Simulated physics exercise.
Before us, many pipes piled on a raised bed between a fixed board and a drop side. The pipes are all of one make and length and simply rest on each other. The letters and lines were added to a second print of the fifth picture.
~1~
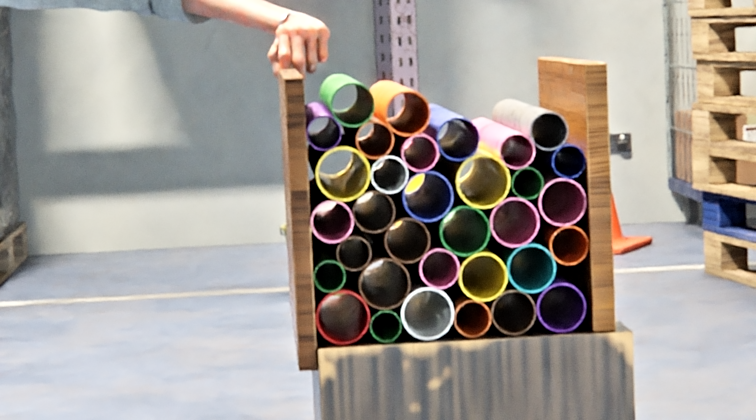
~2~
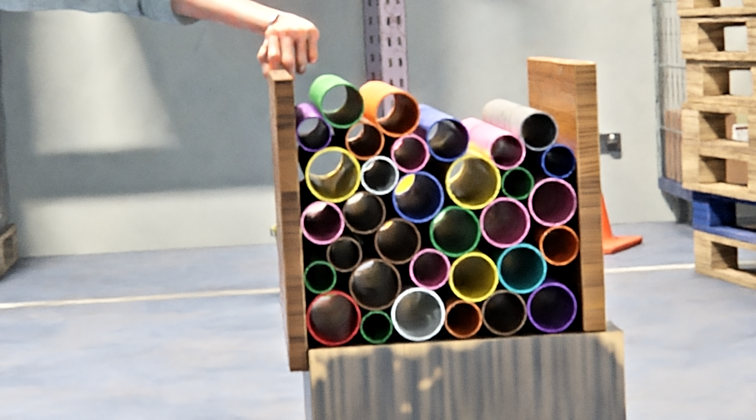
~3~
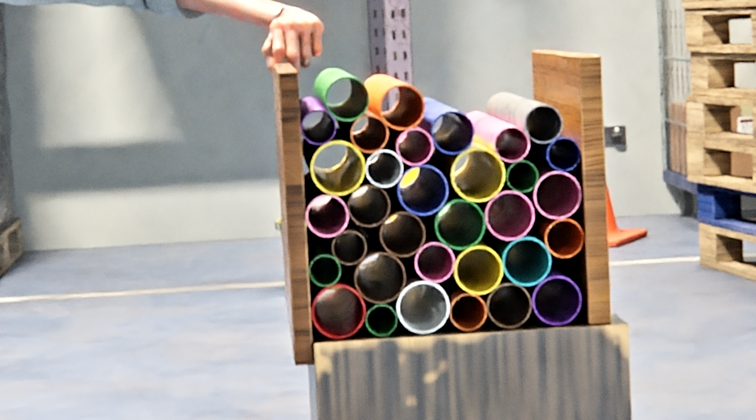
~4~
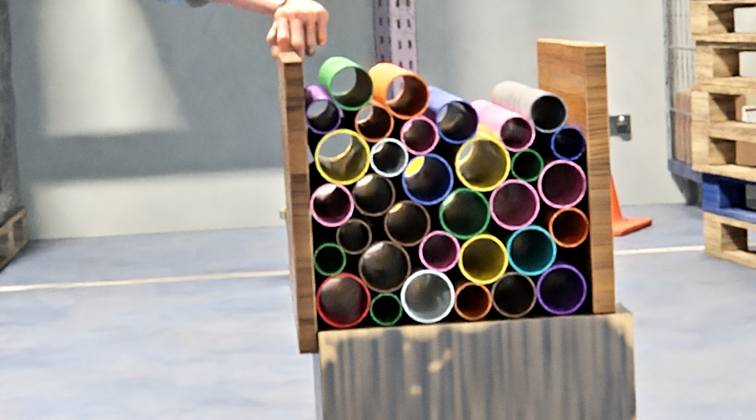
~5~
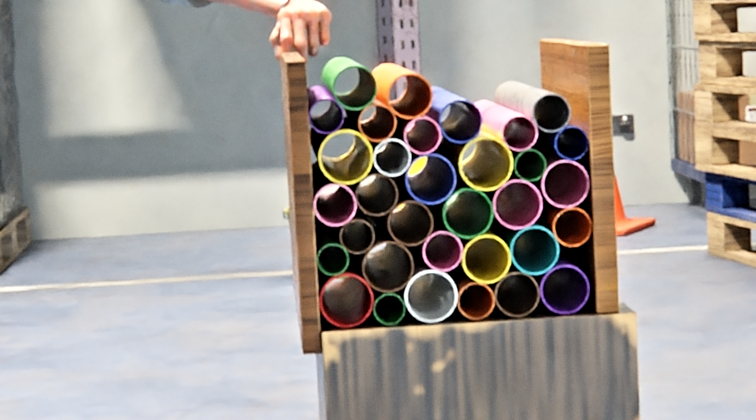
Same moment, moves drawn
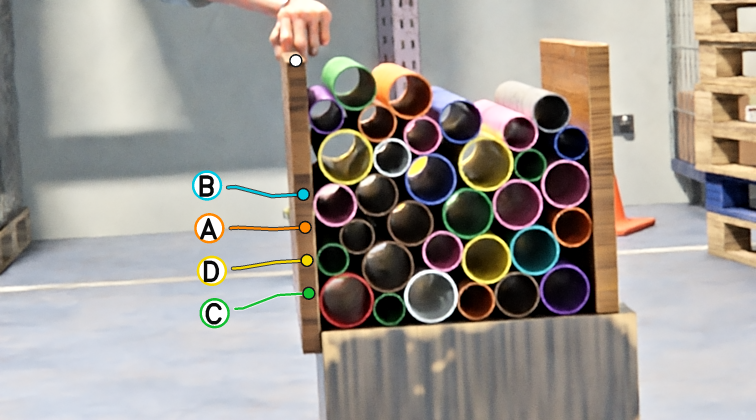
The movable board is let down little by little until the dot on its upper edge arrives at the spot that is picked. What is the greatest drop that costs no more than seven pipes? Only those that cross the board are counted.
It can be let down to D.
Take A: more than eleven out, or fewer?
Fewer than eleven.
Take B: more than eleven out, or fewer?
Fewer than eleven.
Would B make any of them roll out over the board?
Yes, at B.
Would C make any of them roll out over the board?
Yes.
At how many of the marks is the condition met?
Three of them.
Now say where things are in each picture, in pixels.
The first frame shows a yellow pipe (483, 181); a green pipe (353, 105).
The second frame shows a green pipe (342, 105); side board (287, 207).
The third frame shows a red pipe (338, 312); a purple pipe (557, 300).
The fourth frame shows a pink pipe (439, 251); a brown pipe (374, 194).
The fifth frame shows a yellow pipe (486, 163); a green pipe (355, 88).
On the marked copy, A at (306, 228); B at (304, 194); C at (309, 293); D at (307, 260); the white dot at (296, 60).
Following D. Soon after the start, top of the board (310, 146).
Later, top of the board (316, 243).
In the end, top of the board (316, 259), six out over the board.
As for the rest, A two out over the board; B two out over the board; C more than seven out over the board.
